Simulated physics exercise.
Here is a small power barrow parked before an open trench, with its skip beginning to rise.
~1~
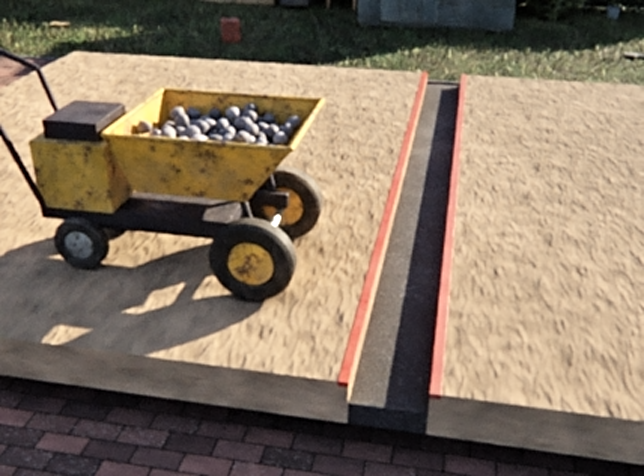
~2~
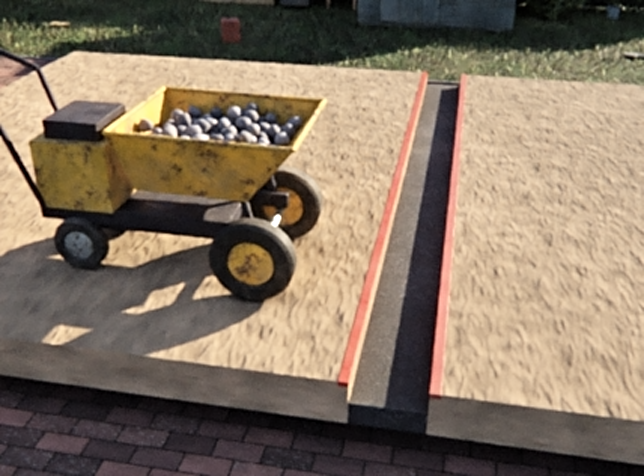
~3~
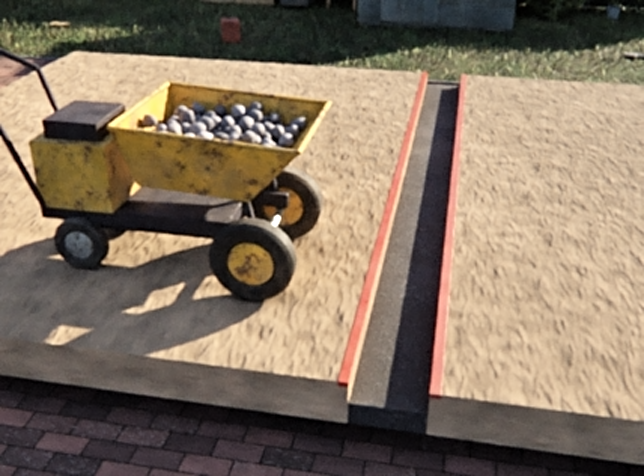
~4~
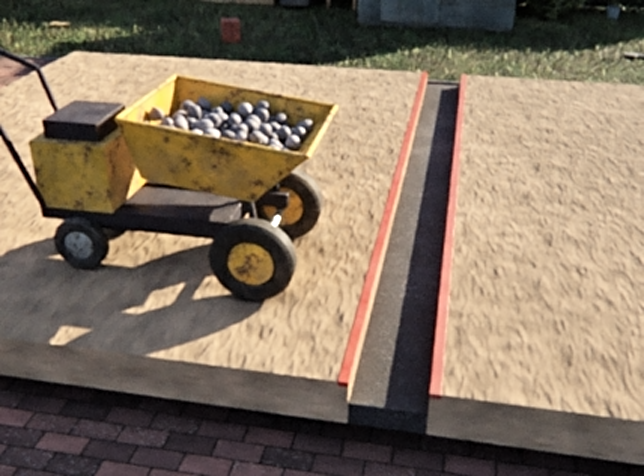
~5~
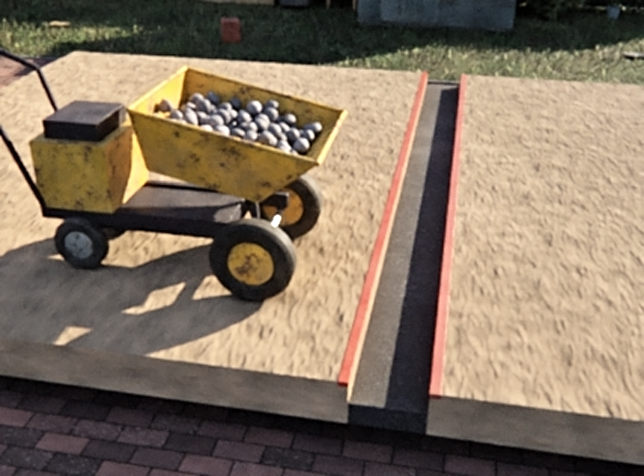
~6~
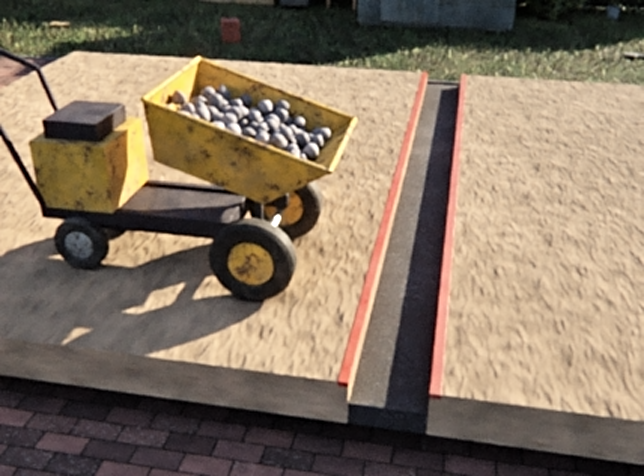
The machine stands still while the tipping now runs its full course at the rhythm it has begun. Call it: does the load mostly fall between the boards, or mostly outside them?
It mostly falls between the boards.
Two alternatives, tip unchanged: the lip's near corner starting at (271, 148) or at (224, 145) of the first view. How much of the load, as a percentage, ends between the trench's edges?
Roughly 70 per cent first, then roughly 50 per cent.
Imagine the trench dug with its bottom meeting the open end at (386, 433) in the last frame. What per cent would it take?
The share would be around 90 in a hundred.
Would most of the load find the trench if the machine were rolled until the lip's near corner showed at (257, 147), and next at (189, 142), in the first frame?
First: The bulk of it. Second: A minority of it.
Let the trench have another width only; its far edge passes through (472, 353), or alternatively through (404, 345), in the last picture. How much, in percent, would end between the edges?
In order: Some 90 per cent, then some 30 per cent.
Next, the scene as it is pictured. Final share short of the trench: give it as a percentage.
I'd say around 0 per cent of the load.
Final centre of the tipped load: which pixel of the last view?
Once it all stops, the middle lies near (421, 285).
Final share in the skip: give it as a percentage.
It is some 15 percent.
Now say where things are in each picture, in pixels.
In the first picture, lip of the skip at (291, 150), level; top of the load at (229, 133), round cobbles; first edge of the trench at (355, 339); far edge at (440, 349), the trench over half as wide as the skip, and shallow for its width.
In the second picture, lip of the skip at (293, 151), level; top of the load at (230, 132).
In the third picture, lip of the skip at (298, 153), tipped barely; top of the load at (206, 126).
In the fourth picture, lip of the skip at (307, 157), tipped a little; top of the load at (197, 128).
In the fifth picture, lip of the skip at (318, 164), tipped a little; top of the load at (206, 124).
In the sixth picture, lip of the skip at (329, 172), tipped clearly; top of the load at (201, 109); first edge of the trench at (355, 339); far edge at (440, 349).
Soon after the last picture, skip tipped steeply; all in the skip.
A little later, skip tipped right over; about two thirds in the skip; about a quarter in or heaped over the trench; a stray few beyond it; a stray few falling.
Later still, skip tipped right over; about a quarter in the skip; about two thirds in or heaped over the trench; about a quarter beyond it.
At rest, skip tipped right over; a small part in the skip; about two thirds in or heaped over the trench; about a quarter beyond it.
